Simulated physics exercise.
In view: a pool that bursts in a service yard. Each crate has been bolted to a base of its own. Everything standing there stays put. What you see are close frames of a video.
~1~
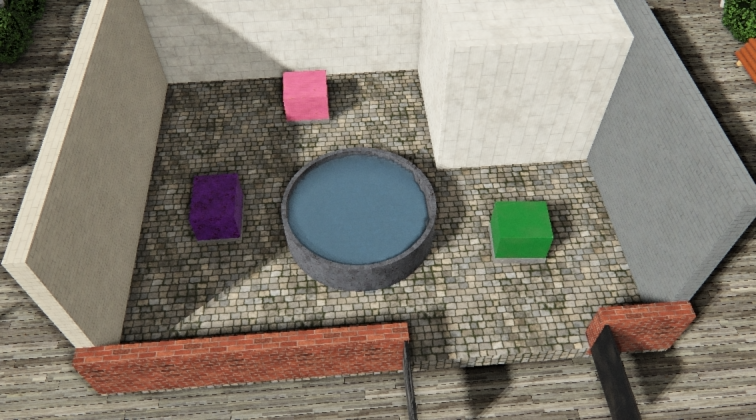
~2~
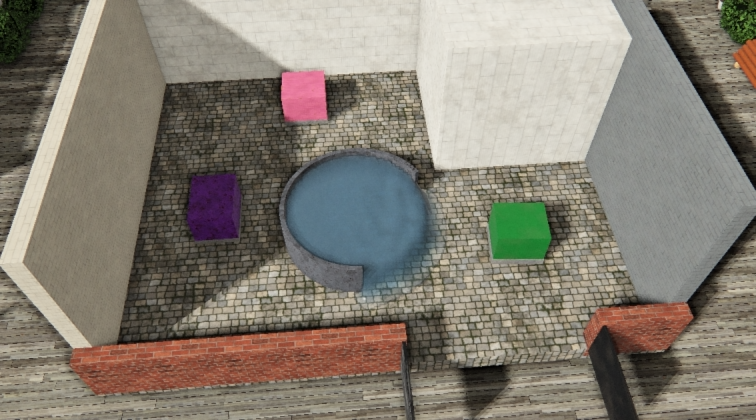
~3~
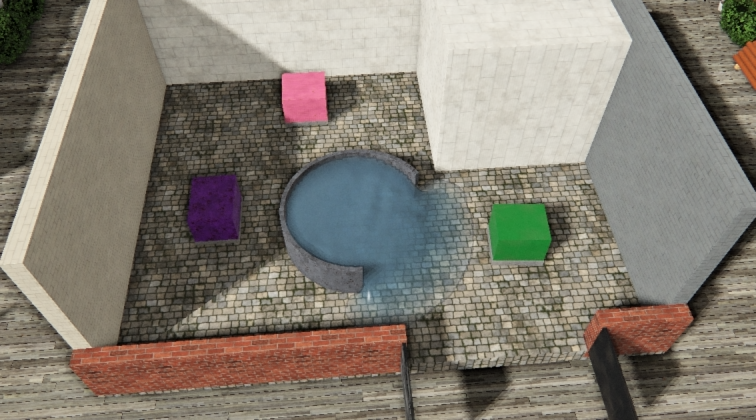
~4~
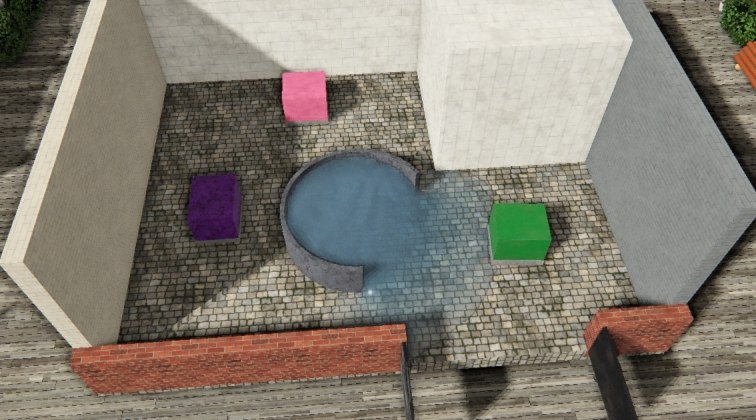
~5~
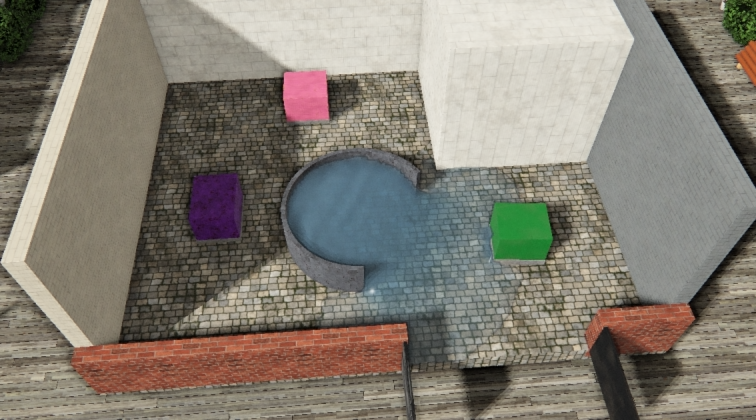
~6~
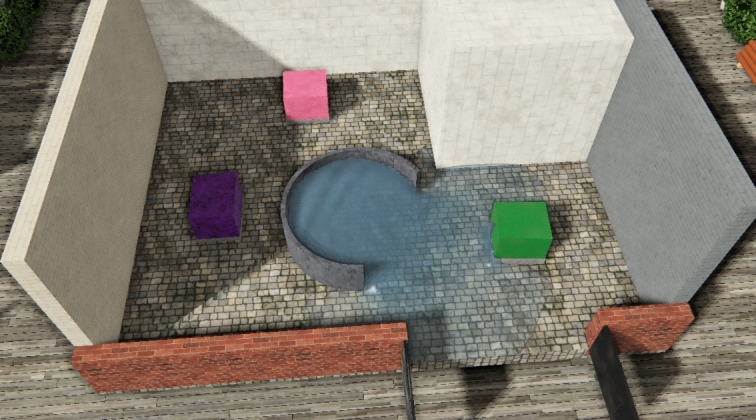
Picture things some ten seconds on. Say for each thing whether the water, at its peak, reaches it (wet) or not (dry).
Green crate: Wet; purple crate: Dry; pink crate: Dry.
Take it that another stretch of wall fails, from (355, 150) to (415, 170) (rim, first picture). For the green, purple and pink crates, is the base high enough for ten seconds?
Then the green crate is untouched, the purple crate gets flooded and the pink crate gets flooded.
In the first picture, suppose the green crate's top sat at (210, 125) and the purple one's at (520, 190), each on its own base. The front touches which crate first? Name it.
I'd say the one in purple comes first.
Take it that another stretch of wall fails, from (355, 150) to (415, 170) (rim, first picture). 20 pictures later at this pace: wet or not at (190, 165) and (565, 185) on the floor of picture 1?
The first spot is unreached, the second submerged.
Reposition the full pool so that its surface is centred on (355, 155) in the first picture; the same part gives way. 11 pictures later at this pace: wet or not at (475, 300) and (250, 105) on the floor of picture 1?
Note: Point one reached by the flow; point two missed by the flow.
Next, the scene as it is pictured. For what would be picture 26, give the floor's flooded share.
Close to 35 %.
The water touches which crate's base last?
The pink-painted one, as I see it.
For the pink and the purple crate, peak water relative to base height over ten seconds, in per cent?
30 and 40 %, roughly.
A moment on, water covers 30 % of the floor; the green crate water round its plinth, the purple crate not reached, the pink crate not reached.
Next, water covers 40 % of the floor; the green crate water round its plinth, the purple crate not reached, the pink crate not reached.
Then, water covers 35 % of the floor; the green crate water round its plinth, the purple crate not reached, the pink crate not reached.
Later, water covers 40 % of the floor; the green crate water round its plinth, the purple crate water round its plinth, the pink crate not reached.
In the end, water covers 55 % of the floor; the green crate was topped, the purple crate stayed above the water, the pink crate stayed above the water.
